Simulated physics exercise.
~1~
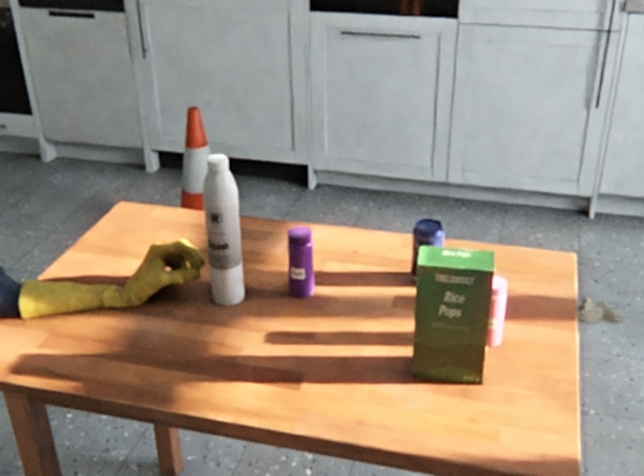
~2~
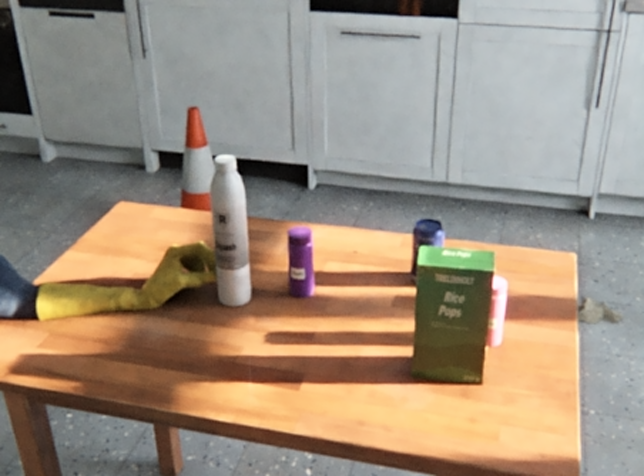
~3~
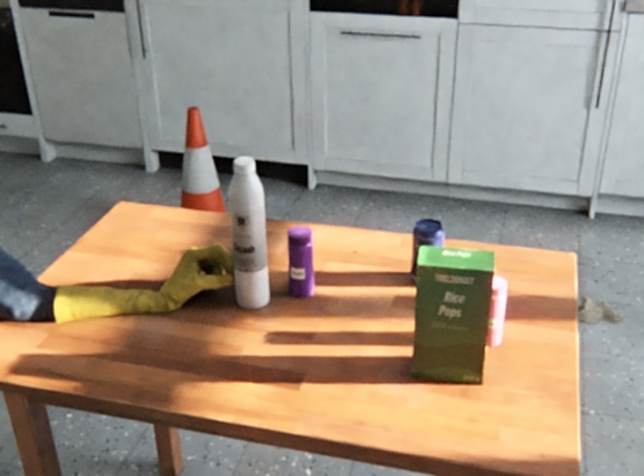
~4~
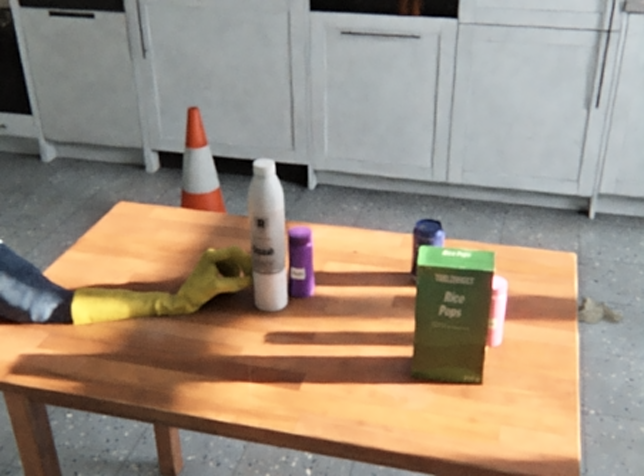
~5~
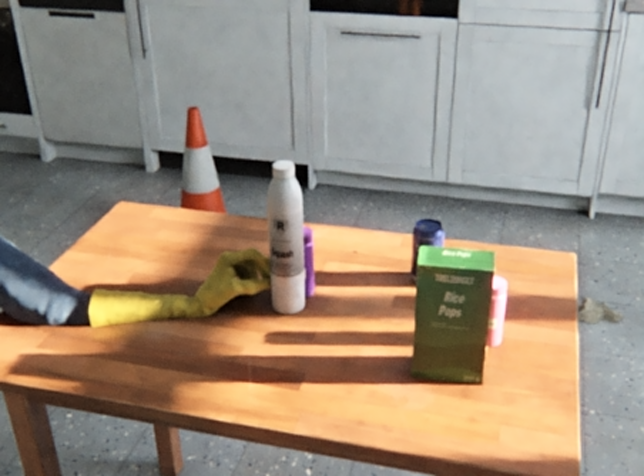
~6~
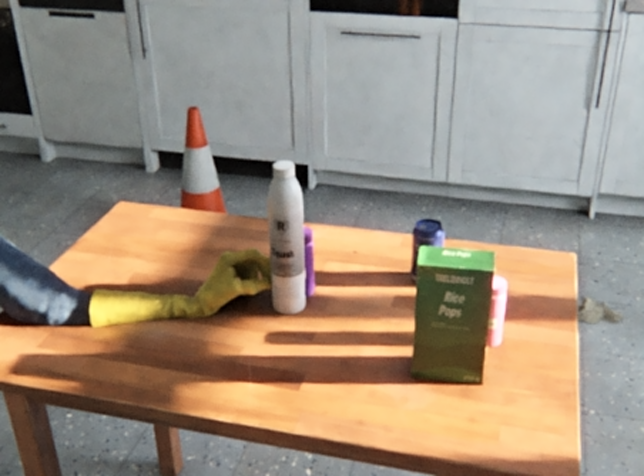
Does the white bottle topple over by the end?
No, the white bottle slides to the right and is still standing upright at the end.
